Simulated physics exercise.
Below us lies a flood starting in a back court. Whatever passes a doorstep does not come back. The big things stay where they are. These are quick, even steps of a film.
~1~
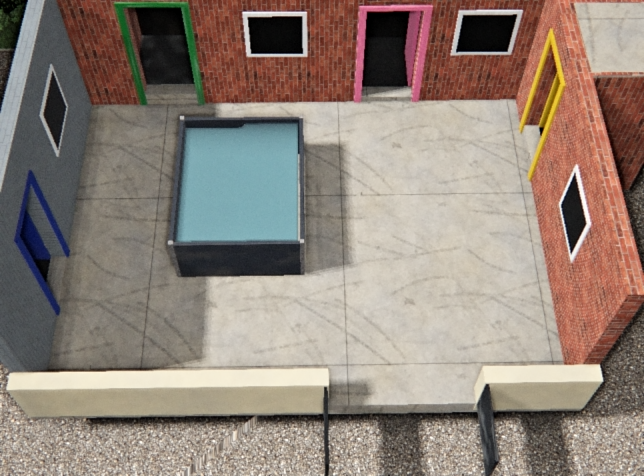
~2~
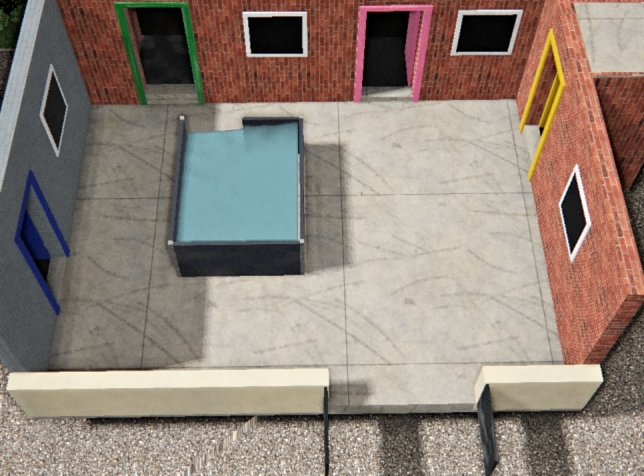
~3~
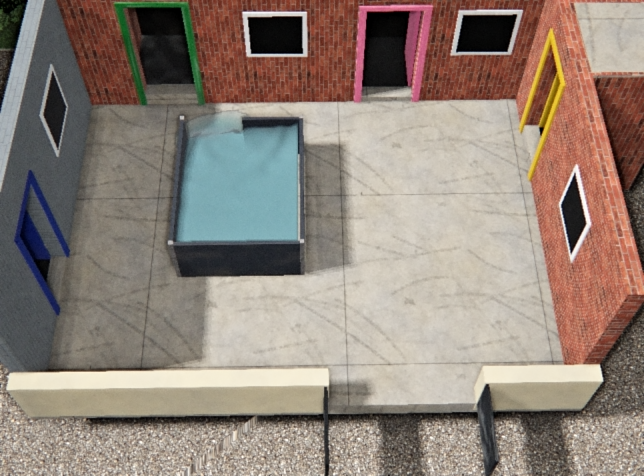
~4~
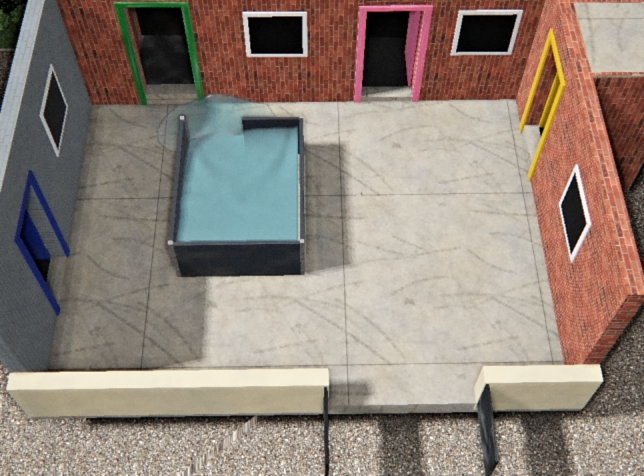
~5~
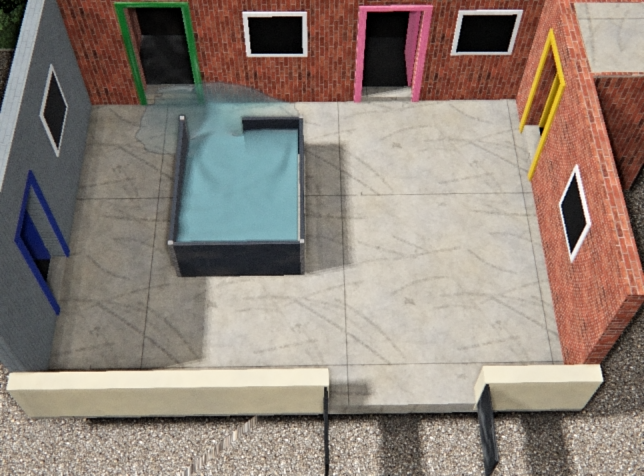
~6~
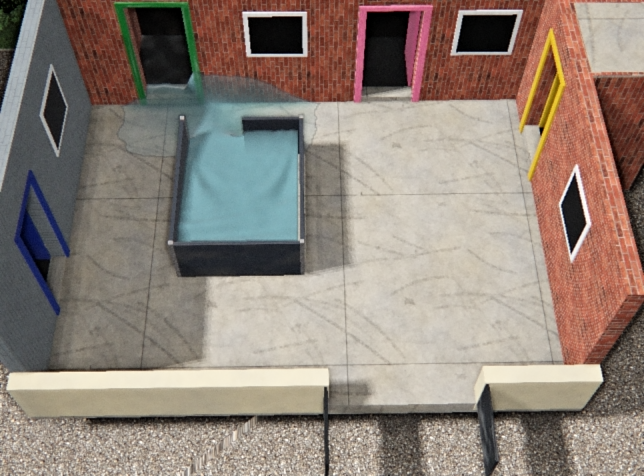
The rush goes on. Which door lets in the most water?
Most goes in at the green door.
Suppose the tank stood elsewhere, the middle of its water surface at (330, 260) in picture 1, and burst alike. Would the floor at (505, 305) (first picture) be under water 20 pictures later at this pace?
Answer: No water.
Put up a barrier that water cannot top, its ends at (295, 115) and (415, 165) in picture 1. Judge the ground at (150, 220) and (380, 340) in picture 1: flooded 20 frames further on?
In turn: Covered, not flooded.
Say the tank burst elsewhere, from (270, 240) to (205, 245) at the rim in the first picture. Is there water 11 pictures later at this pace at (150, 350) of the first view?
There: Under water.
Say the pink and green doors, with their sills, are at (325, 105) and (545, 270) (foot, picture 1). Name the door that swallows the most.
It is the blue door.
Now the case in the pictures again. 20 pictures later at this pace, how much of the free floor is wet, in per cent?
Roughly 65 per cent.
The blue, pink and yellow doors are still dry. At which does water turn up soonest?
That is the door marked pink.
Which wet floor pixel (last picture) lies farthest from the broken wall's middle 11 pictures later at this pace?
I would point to (511, 107).
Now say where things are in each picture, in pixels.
Still water in the tank at (240, 181), in the first picture.
Water pours out on the tank's far side and has run to a hidden place, in the second picture.
Water pours out on the tank's far side and has run to (239, 115), in the third picture.
Water pours out on the tank's far side and has run to (181, 106), in the fourth picture.
Water pours out on the tank's far side and has run to (151, 106), in the fifth picture.
The front is at (127, 106), out from the gap on the tank's far side, in the sixth picture.
A moment on, water covers 15 % of the floor; pink door wet at the sill, nothing in, yellow door not reached, blue door not reached, green door some in.
Next, water covers 35 % of the floor; pink door wet at the sill, nothing in, yellow door not reached, blue door wet at the sill, nothing in, green door a lot in.
Then, water covers 65 % of the floor; pink door wet at the sill, nothing in, yellow door wet at the sill, nothing in, blue door wet at the sill, nothing in, green door a lot in.
Later, water covers 90 % of the floor; pink door wet at the sill, nothing in, yellow door wet at the sill, nothing in, blue door a trickle in, green door a lot in.
In the end, water covers 95 % of the floor; pink door wet at the sill, nothing in, yellow door wet at the sill, nothing in, blue door some in, green door a lot in; the green door has let in the most.
